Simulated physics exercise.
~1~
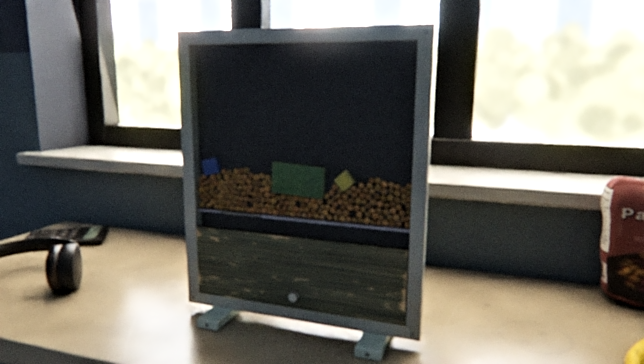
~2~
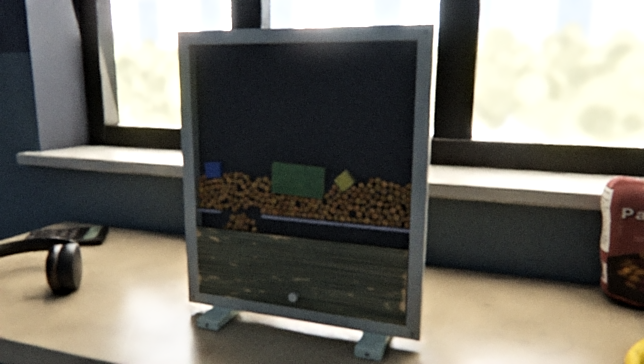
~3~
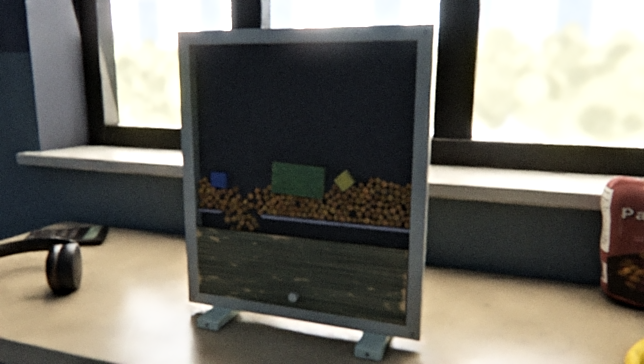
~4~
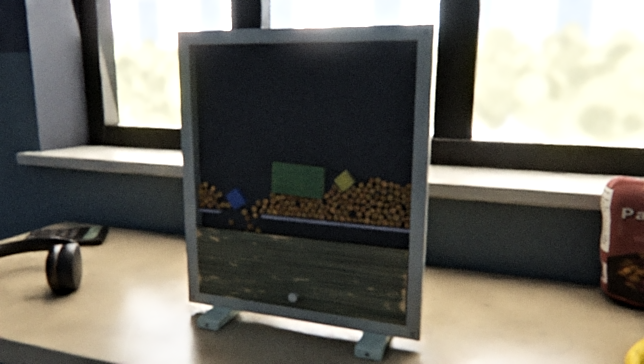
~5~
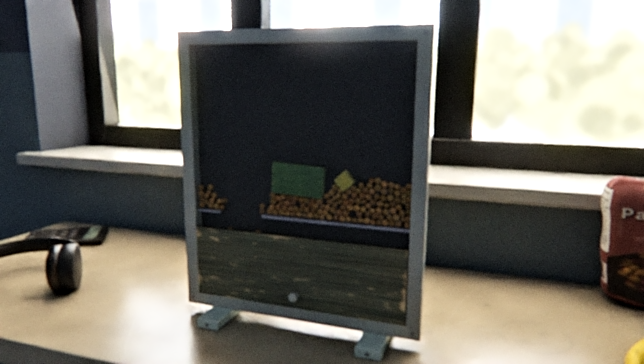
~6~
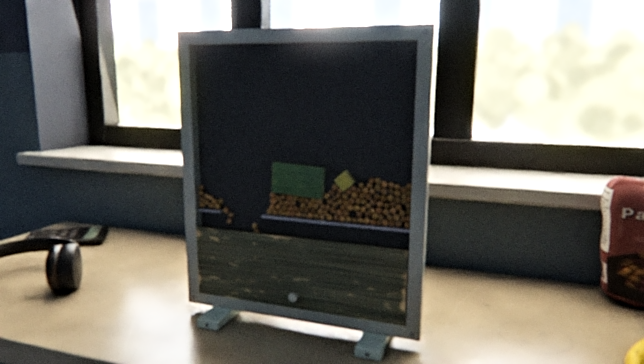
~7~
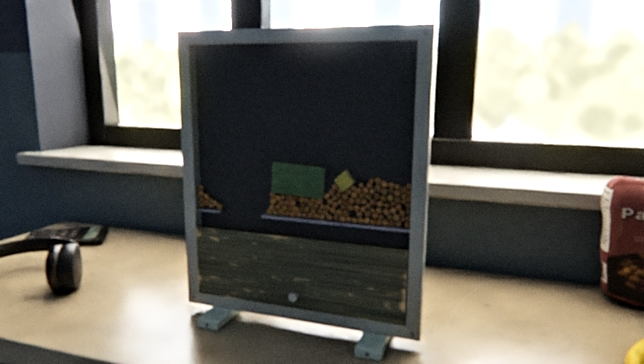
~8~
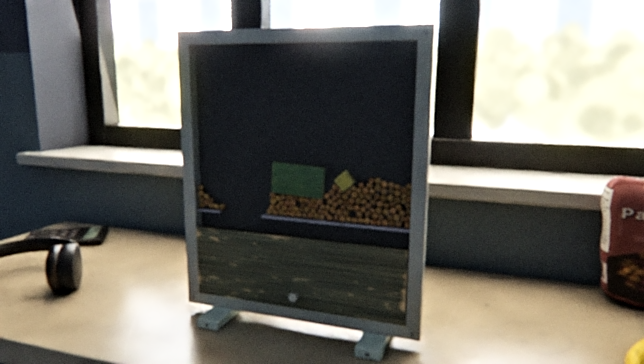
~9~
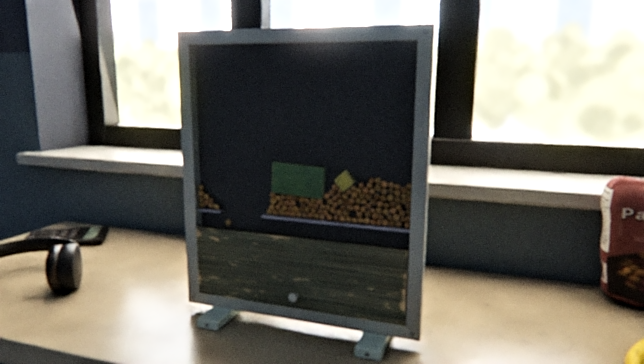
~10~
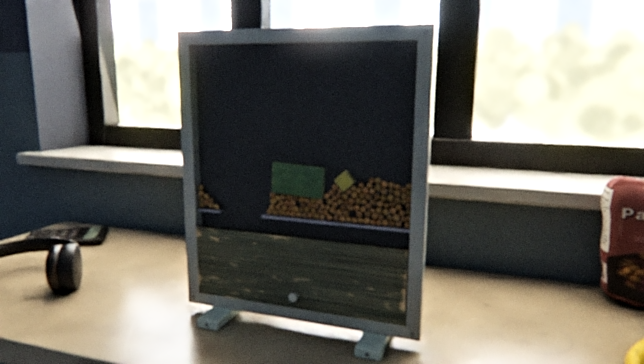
On a table by a window, an upright framed case holds wooden beads with blue, green and yellow blocks on top; a gap opens at the left of the shelf, beads pour down, the blue block tips and drops through, and the green and yellow blocks remain on the beads.
